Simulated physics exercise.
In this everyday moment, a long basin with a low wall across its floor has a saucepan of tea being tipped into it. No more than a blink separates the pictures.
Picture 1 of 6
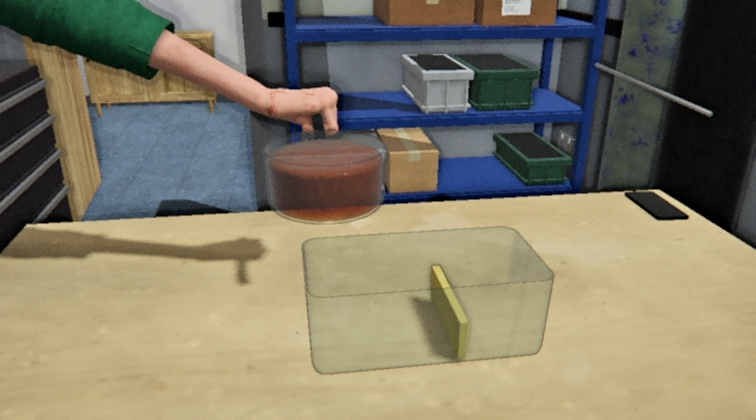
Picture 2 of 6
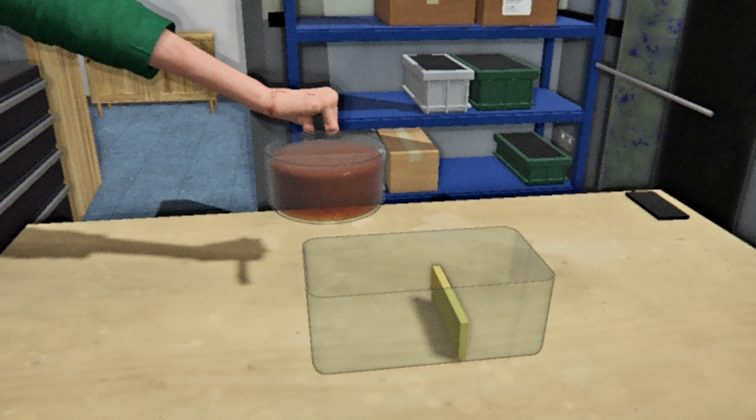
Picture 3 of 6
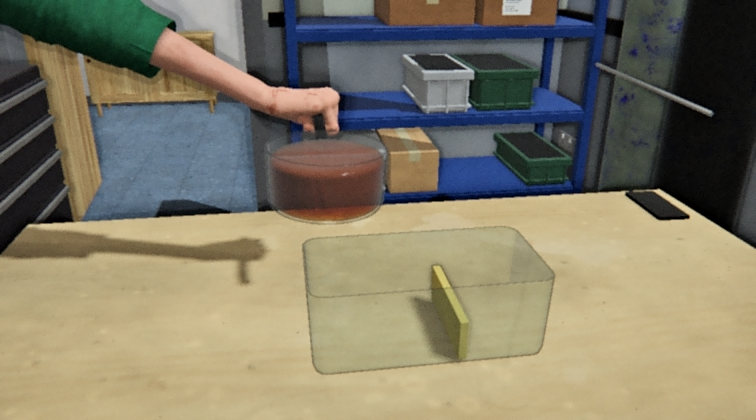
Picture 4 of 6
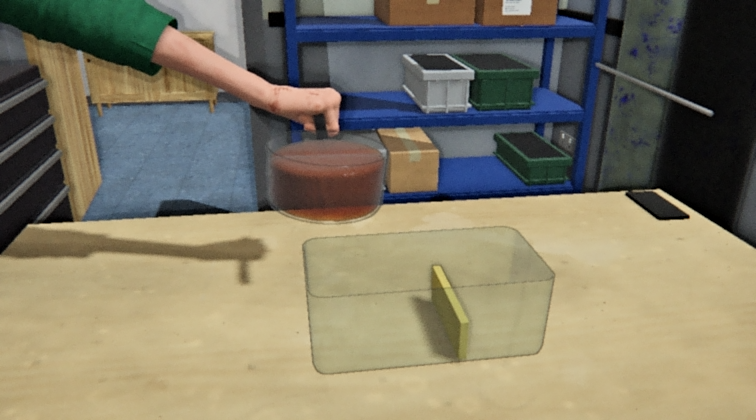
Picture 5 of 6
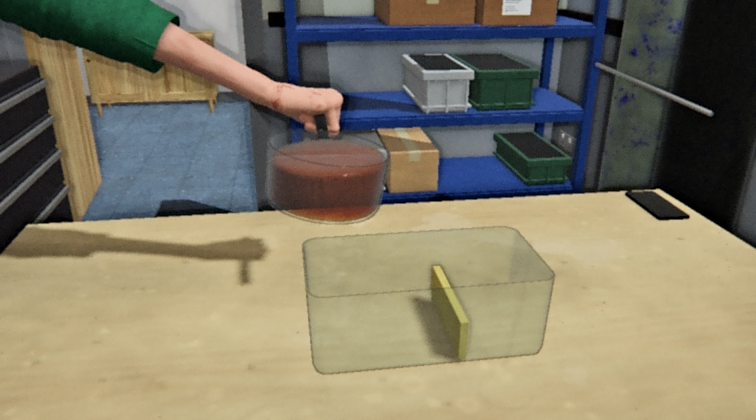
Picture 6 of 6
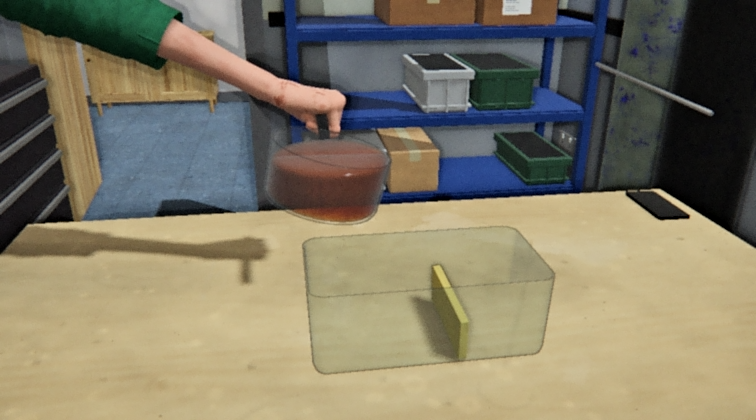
A hand in a green sleeve, reaching in from the left, holds a clear round saucepan of reddish-brown tea above a pale wooden table, seen from slightly above in a storeroom. Below it sits a long see-through basin with a low yellow wall inside, with blue shelves of boxes and bins behind. The hand slowly tilts the saucepan slightly rightward, while the camera stays still.
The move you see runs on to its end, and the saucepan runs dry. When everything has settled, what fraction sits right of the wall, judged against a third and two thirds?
The share right of the wall lands beneath the one-third mark.
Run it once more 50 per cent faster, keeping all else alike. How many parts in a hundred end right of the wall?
Around 10 percent ends up there.
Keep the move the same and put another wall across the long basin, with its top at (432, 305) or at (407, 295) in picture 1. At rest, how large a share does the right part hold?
About 55 % and 75 %.
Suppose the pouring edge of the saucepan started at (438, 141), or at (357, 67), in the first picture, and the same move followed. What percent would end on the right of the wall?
80 and 10 per cent.
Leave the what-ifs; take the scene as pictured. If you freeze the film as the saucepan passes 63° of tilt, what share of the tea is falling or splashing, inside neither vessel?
Share in flight: Approx. 30 %.
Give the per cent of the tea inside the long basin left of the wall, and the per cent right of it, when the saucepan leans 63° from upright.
Split is about 15 % to the left and 0 % to the right.
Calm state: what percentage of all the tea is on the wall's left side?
I'd put it at around 85 %.
A moment on, the saucepan is tipped part way and 53 per cent is still to pour, 16 is left of the wall and 2 right of it.
Next, the saucepan is tipped on its side and 11 per cent is still to pour, 65 is left of the wall and 16 right of it.
Then the saucepan is tipped right over and 1 per cent is still to pour, 81 is left of the wall and 16 right of it.
Later the saucepan is tipped right over and 0 per cent is still to pour, 83 is left of the wall and 16 right of it.
Finally, 83 per cent lies left of the wall, 16 right of it and 1 outside.
